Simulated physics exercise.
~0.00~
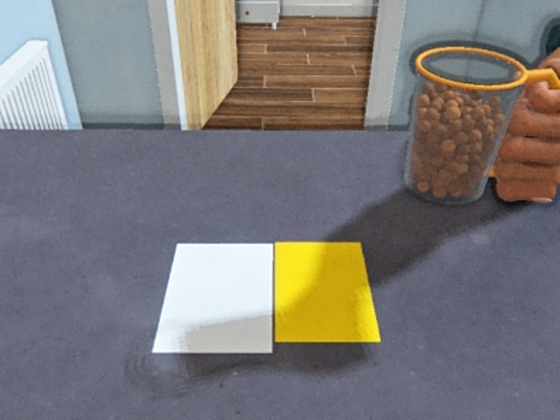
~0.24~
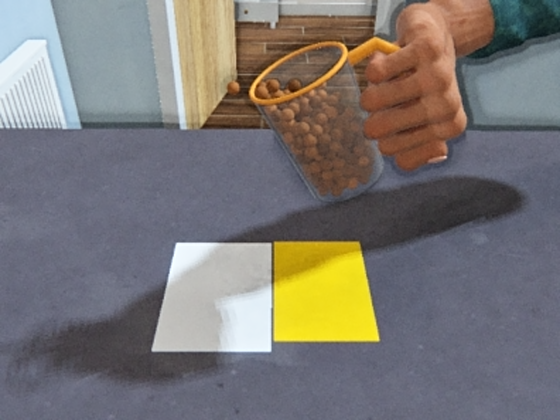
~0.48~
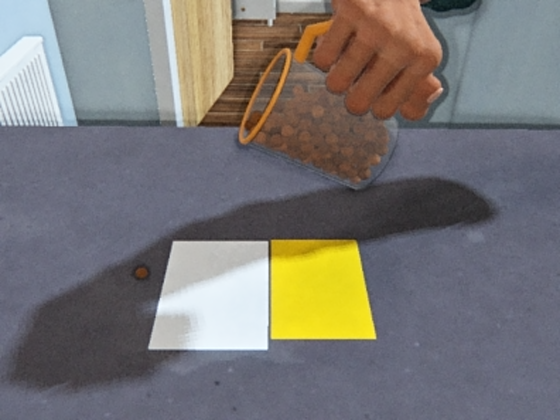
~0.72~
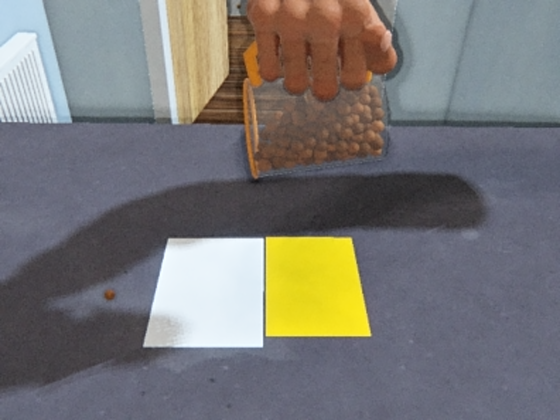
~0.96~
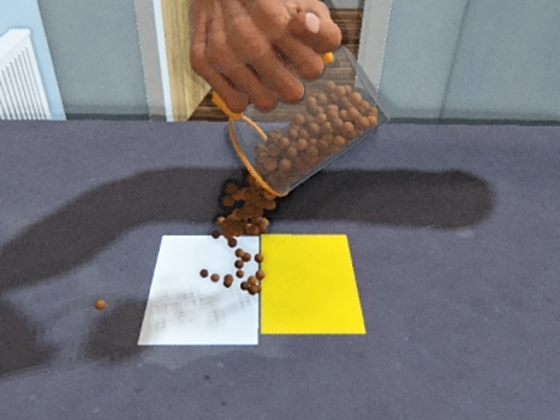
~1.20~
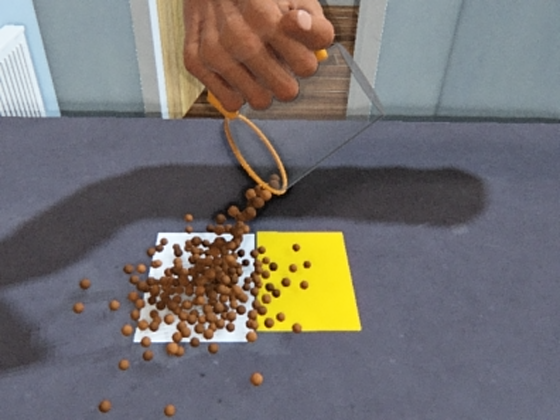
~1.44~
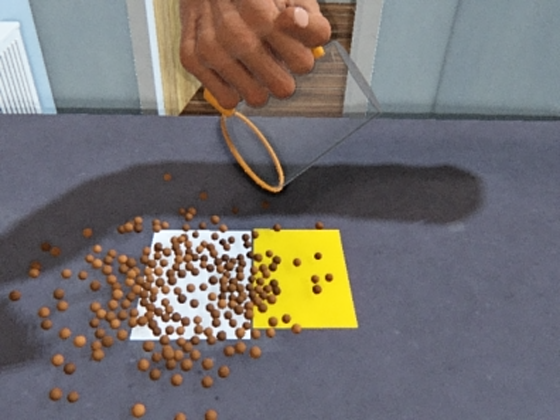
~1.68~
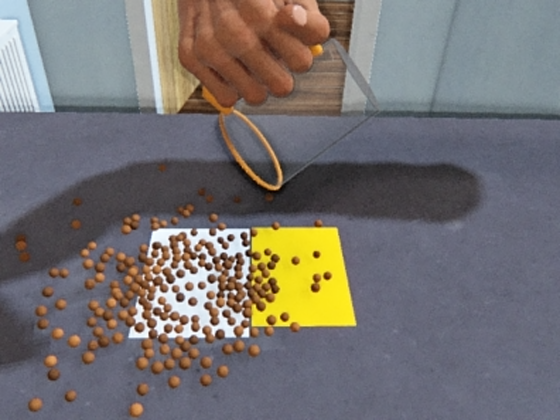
A hand tips a clear cup of brown balls, scattering them over two mats and the table.
